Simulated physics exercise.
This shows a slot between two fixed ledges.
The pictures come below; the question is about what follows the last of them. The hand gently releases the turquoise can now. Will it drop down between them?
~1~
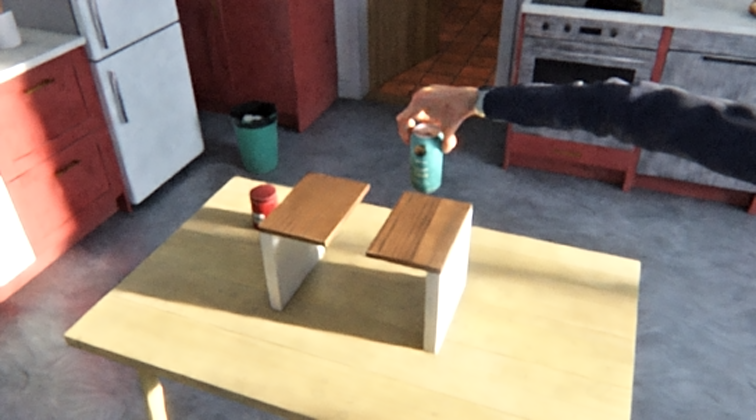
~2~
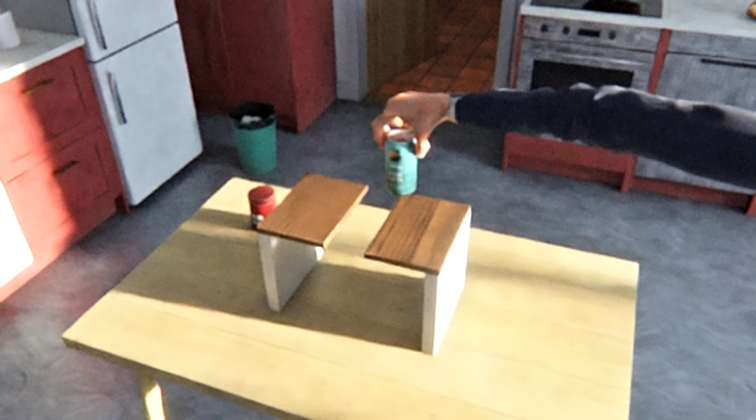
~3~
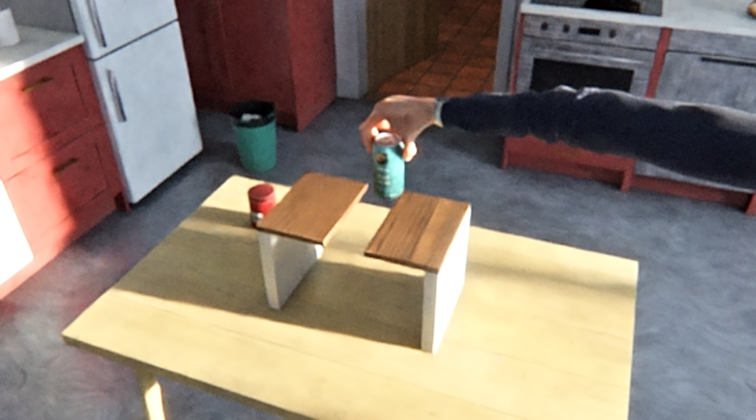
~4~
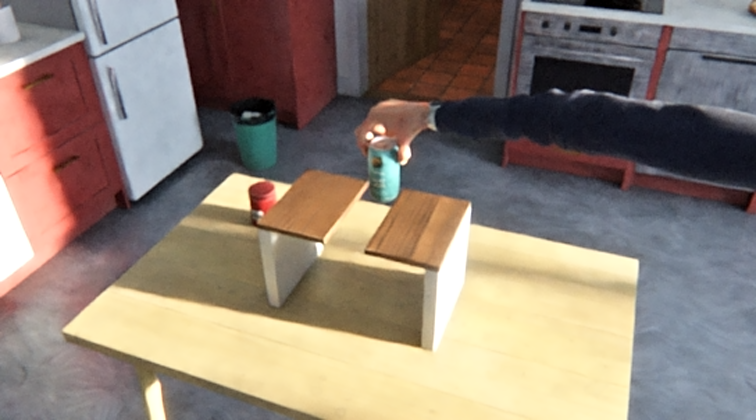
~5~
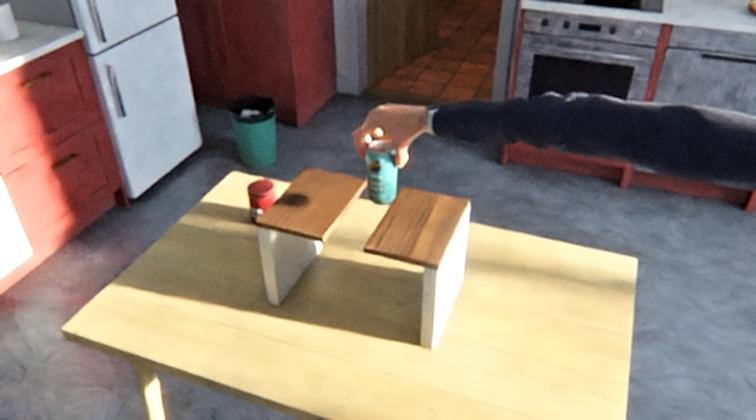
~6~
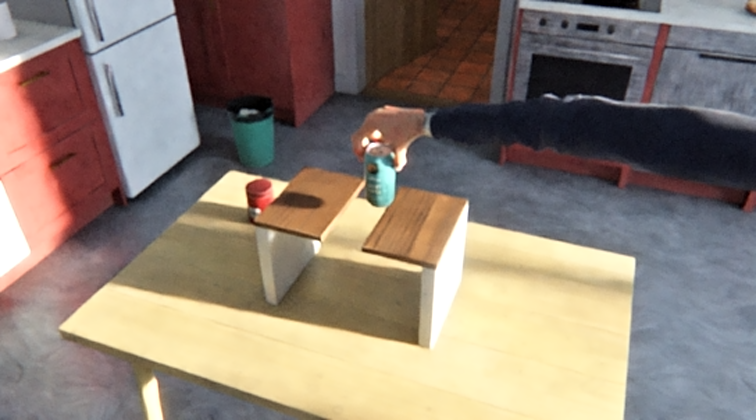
No.
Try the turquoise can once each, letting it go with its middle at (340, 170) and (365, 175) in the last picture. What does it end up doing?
On try one it gets jammed, and on try two it slips past.
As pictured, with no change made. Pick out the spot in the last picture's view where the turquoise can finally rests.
Pretty much around (355, 200), I'd say.
Then, 0.20 s past the last view, turquoise can displaced a little near (379, 188).
Then, 0.40 s past the last view, turquoise can rocked 38° from its first pose near (363, 192).
Then, 0.50 s past the last view, turquoise can rocked 59° from its first pose near (356, 200).
Finally, down or leaning hard on the stand or table, turquoise can; red jar still in place. Final places as the last picture's camera would see them, turquoise can near (356, 200). The can is caught.
